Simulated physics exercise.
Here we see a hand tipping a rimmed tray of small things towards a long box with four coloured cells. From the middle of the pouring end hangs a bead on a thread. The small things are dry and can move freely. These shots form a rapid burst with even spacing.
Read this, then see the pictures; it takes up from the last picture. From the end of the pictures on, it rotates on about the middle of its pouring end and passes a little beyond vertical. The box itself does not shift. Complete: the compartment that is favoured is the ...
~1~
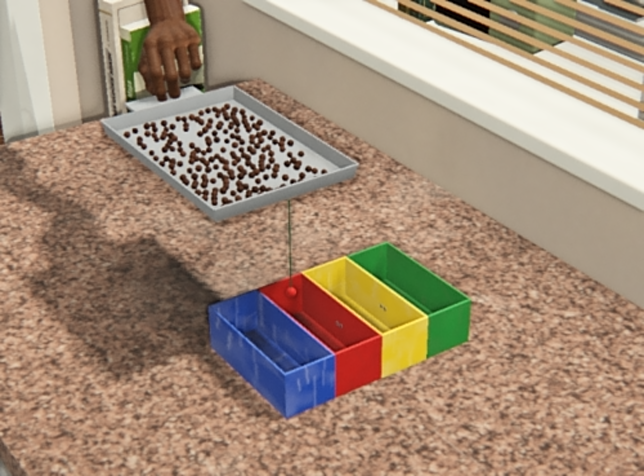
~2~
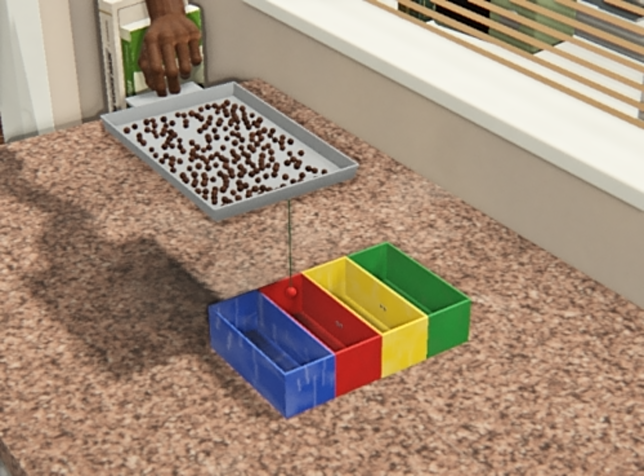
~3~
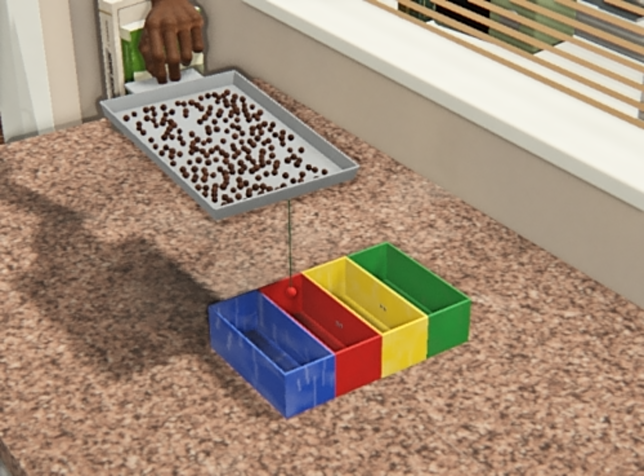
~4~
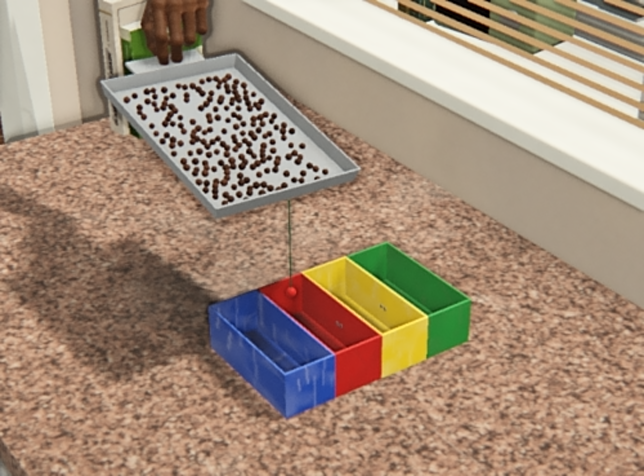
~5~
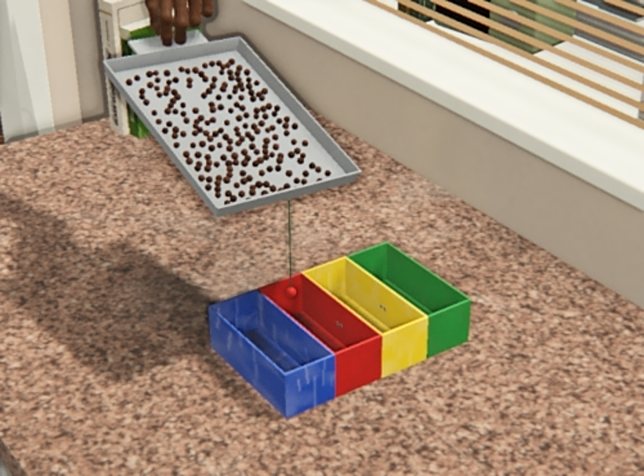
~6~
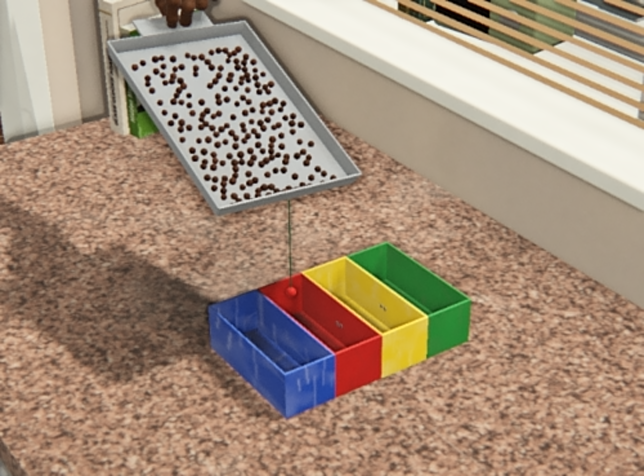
... Yellow one.
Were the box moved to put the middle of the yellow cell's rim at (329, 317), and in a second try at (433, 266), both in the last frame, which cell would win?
That green cell first, that blue cell second.
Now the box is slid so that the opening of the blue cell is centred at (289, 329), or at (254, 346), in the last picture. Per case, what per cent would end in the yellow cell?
You'd get 40 in a hundred the first time and 50 in a hundred the second.
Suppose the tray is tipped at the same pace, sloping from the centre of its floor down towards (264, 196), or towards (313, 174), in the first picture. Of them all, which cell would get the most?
First try: The blue cell; second try: The yellow one.
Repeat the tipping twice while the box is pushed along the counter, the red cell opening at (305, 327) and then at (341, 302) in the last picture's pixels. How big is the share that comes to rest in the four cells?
In order: 100 percent, then 100 percent.
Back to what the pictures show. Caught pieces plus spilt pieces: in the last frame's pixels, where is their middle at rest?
The centre ends up roughly at (364, 347).
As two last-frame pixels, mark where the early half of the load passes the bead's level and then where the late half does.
First around (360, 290), afterwards around (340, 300).
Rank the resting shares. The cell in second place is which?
The runner-up: The cell in red.
Just after the last frame, tray tipped steeply; the larger part on the tray; just a few in the yellow cell; roughly a quarter falling or outside the box.
A moment on, tray tipped past a quarter turn; about a tenth on the tray; roughly a third in the yellow cell; roughly a quarter in the red cell; about a tenth in the blue cell; just a few in the green cell; roughly a third falling or outside the box.
Further on, tray tipped past a quarter turn; roughly half in the yellow cell; roughly a quarter in the red cell; about a tenth in the blue cell; just a few in the green cell; just a few falling or outside the box.
When it is over, tray tipped past a quarter turn; roughly half in the yellow cell; roughly a quarter in the red cell; about a tenth in the blue cell; just a few in the green cell; just a few outside the box.
